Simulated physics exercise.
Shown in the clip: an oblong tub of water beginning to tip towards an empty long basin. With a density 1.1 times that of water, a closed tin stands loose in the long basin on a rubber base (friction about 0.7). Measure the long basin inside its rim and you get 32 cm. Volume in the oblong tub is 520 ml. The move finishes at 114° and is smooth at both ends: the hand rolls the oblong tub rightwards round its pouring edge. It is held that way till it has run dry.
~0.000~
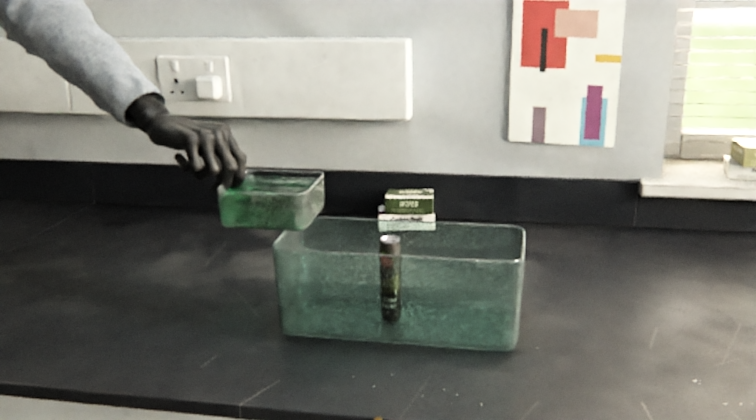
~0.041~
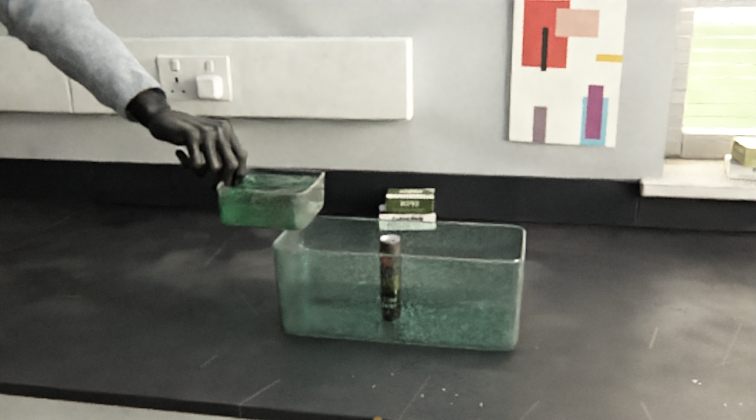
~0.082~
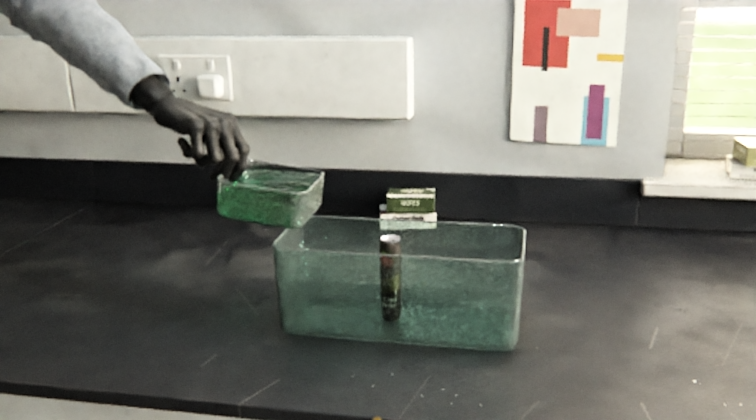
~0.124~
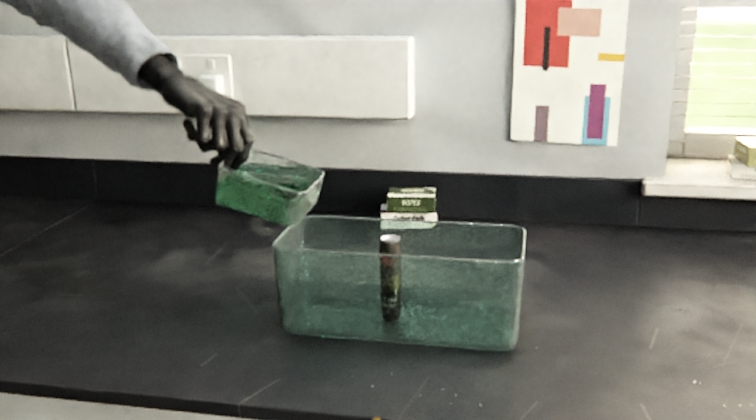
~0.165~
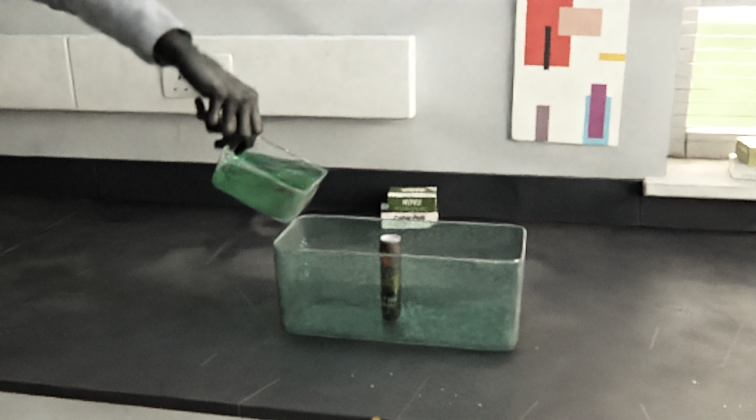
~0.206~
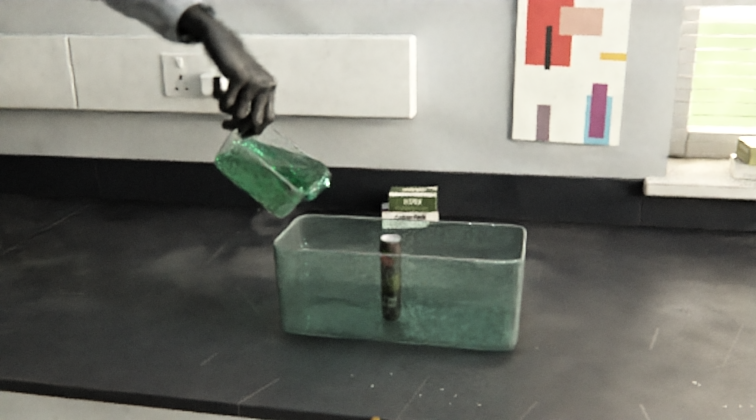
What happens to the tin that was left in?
It is knocked down.
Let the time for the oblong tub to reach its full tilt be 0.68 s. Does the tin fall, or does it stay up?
Well, the tin simply tips.
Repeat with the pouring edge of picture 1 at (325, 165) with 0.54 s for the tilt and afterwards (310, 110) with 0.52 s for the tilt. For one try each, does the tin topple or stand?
Run one: It does not tip. Run two: It does not tip.
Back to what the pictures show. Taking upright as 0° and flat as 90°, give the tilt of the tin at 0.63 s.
Roughly 25°.
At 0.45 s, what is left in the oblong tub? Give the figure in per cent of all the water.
Roughly 12 percent.
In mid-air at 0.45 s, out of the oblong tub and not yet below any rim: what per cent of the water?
Near 52 per cent at that time.
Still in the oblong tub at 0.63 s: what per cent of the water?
About 0 percent.
After 0.45 s the tilt is 109° and 13 per cent is still to pour; the tin stands where it began.
After 0.63 s the tilt is 114° and 0 per cent is still to pour; the tin leans 26°.
After 0.82 s the tilt is 114° and 0 per cent is still to pour; the tin lies on its side.
After 1.02 s the tilt is 114° and 0 per cent is still to pour; the tin lies on its side.
In the end the tin lies on its side.
